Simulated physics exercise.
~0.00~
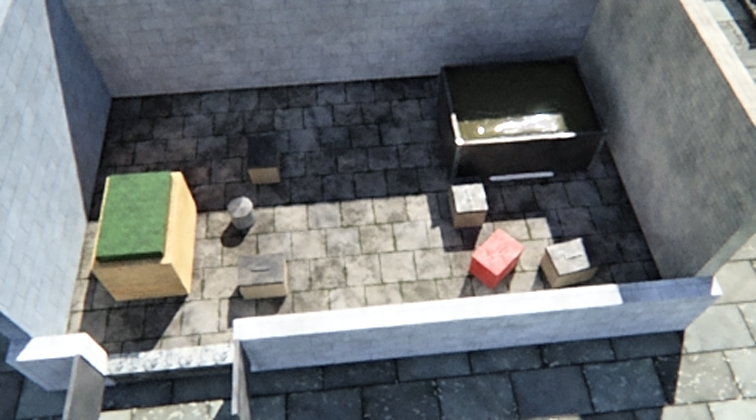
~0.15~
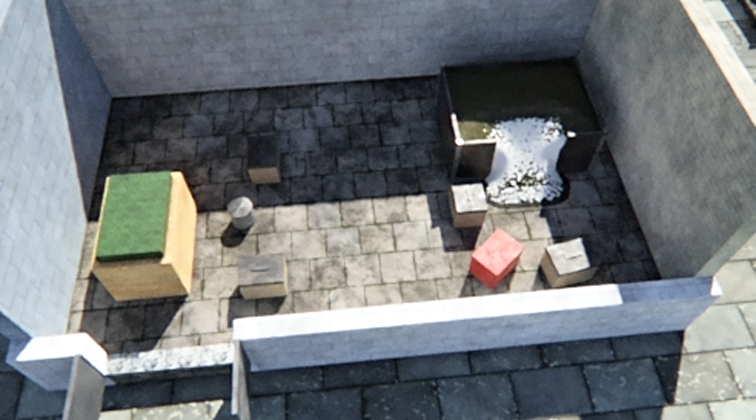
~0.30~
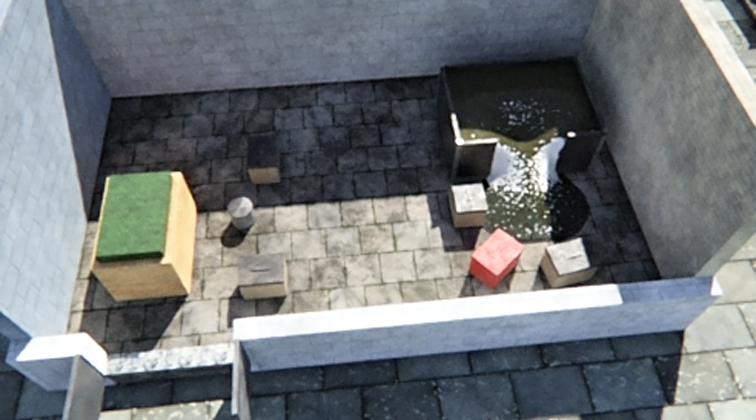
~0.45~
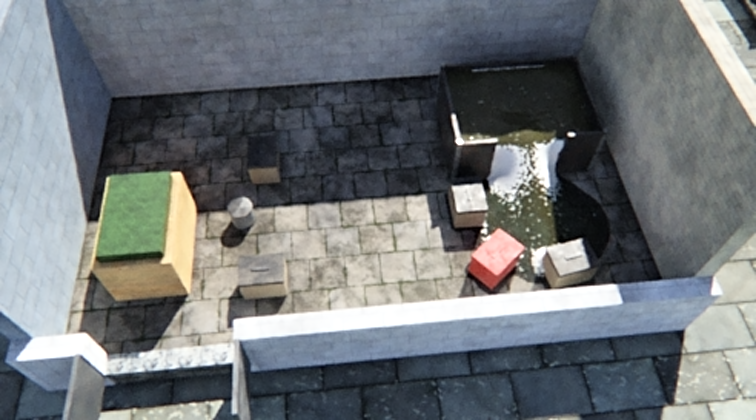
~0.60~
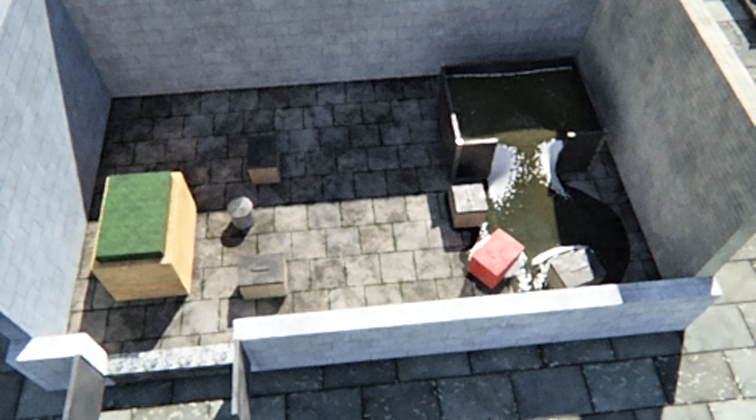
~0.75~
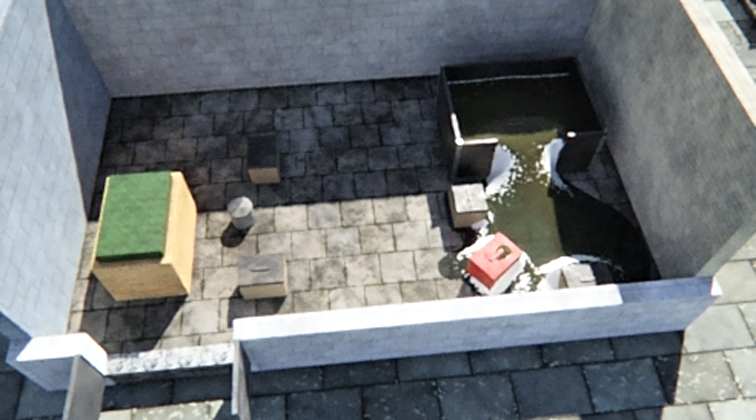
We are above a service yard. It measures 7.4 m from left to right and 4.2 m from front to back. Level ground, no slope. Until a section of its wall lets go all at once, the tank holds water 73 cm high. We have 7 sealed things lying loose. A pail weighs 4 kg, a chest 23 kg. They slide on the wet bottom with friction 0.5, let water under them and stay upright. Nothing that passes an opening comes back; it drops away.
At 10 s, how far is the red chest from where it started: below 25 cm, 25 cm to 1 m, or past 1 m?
The way I see it, it gets displaced a long stretch.
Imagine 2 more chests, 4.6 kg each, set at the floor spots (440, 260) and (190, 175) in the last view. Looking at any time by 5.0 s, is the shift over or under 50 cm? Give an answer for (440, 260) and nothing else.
Note: Displacement exceeds the threshold.
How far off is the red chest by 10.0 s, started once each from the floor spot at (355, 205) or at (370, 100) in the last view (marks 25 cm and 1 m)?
In that order: It hardly budges; it hardly budges.
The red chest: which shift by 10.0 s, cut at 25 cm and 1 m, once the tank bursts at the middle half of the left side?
Result: Red chest essentially stationary.
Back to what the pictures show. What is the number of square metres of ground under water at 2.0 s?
Around 10.5 m2 of it.
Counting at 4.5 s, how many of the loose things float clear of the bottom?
Then: 2.
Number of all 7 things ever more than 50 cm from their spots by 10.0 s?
The total is 5.
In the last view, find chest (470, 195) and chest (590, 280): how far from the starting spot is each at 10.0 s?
The first ends 10 cm from its start, the second 60 cm.
After 2.0 s the red chest is near (325, 287), 2.2 m from its start, aground; 0 of 7 are out; 1 afloat.
After 4.5 s the red chest is near (149, 326), 4.2 m from its start, aground; 0 of 7 are out; 2 afloat.
After 7.0 s the red chest is near (122, 351), 4.5 m from its start, aground; 0 of 7 are out; 1 afloat.
After 10.0 s the red chest is near (122, 351), 4.5 m from its start, aground; 0 of 7 are out; 2 afloat.
